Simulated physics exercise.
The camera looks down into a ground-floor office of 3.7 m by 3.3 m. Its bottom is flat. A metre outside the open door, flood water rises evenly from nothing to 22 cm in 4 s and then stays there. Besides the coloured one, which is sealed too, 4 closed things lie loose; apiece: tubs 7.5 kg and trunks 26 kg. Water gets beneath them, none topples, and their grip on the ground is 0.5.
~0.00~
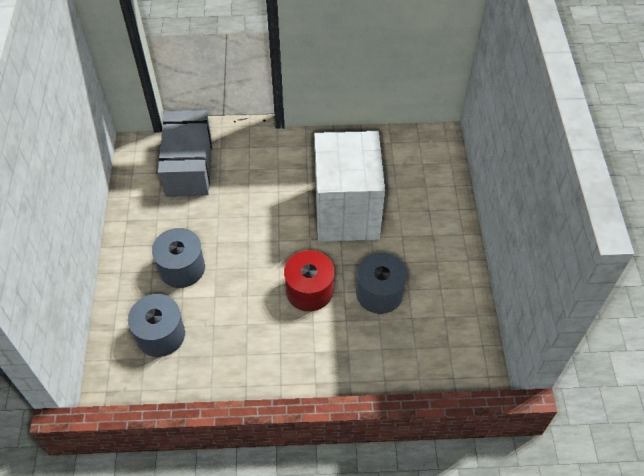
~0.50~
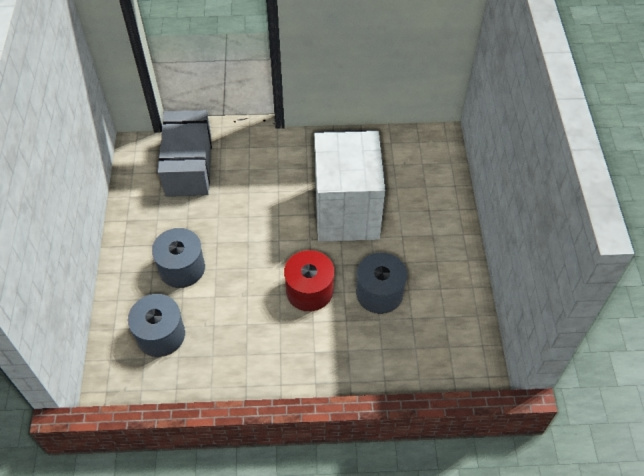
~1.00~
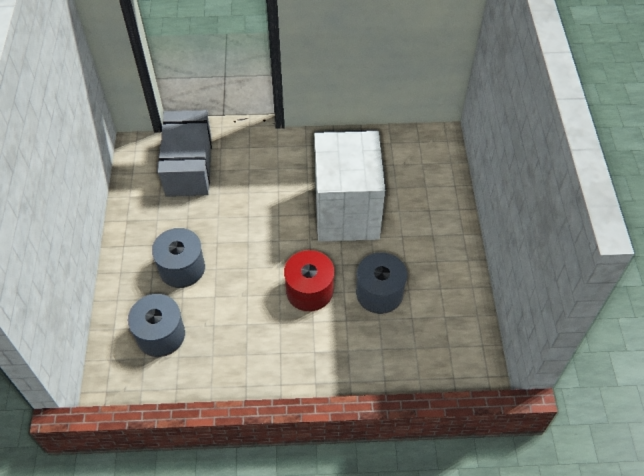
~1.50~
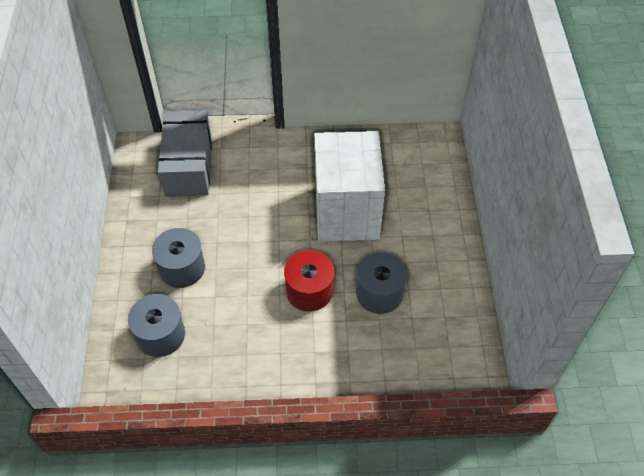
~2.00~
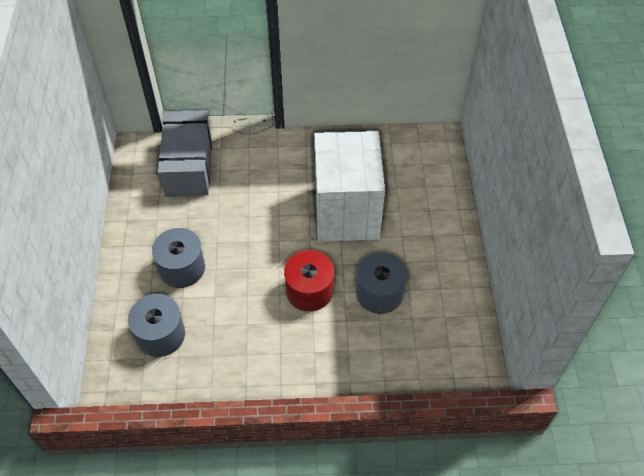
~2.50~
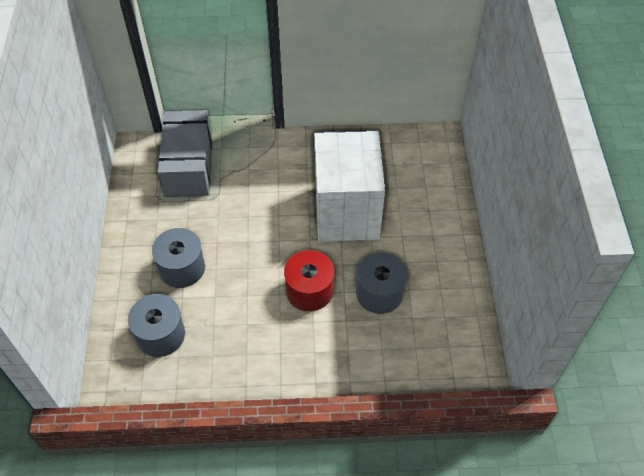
The video shows a walled room from above, with a red tub, dark tubs, a trunk-like object and a pale block; greenish water covers the ground outside, then creeps through the doorway onto the floor while the objects stay still.
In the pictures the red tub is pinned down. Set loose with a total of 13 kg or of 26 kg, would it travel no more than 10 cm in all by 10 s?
I expect that only the higher weight holds it.
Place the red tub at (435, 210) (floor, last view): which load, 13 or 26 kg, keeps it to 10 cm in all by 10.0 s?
It takes the larger.
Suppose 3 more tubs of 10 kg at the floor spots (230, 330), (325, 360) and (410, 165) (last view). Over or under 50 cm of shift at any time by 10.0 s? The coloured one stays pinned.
In that order: Past it, past it, short of it.
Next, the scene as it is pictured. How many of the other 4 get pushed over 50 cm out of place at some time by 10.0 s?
3 of them.
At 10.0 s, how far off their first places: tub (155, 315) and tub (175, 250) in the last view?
In that order: 100 cm, 250 cm.
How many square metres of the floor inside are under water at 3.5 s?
About 2.5 m2.
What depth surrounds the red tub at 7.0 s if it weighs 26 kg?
About 6 cm.
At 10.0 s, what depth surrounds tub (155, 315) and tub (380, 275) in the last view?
About 14 and 10 cm.
After 3.5 s the red tub would be 0 cm from its start with 13 kg and 0 cm from its start with 26 kg; 0 cm of water round it then.
After 4.5 s the red tub would be 1 cm from its start with 13 kg and 0 cm from its start with 26 kg; 5 cm of water round it then.
After 7.0 s the red tub would be 73 cm from its start with 13 kg and 0 cm from its start with 26 kg; 6 cm of water round it then.
After 10.0 s the red tub would be 153 cm from its start with 13 kg and 0 cm from its start with 26 kg; 10 cm of water round it then.
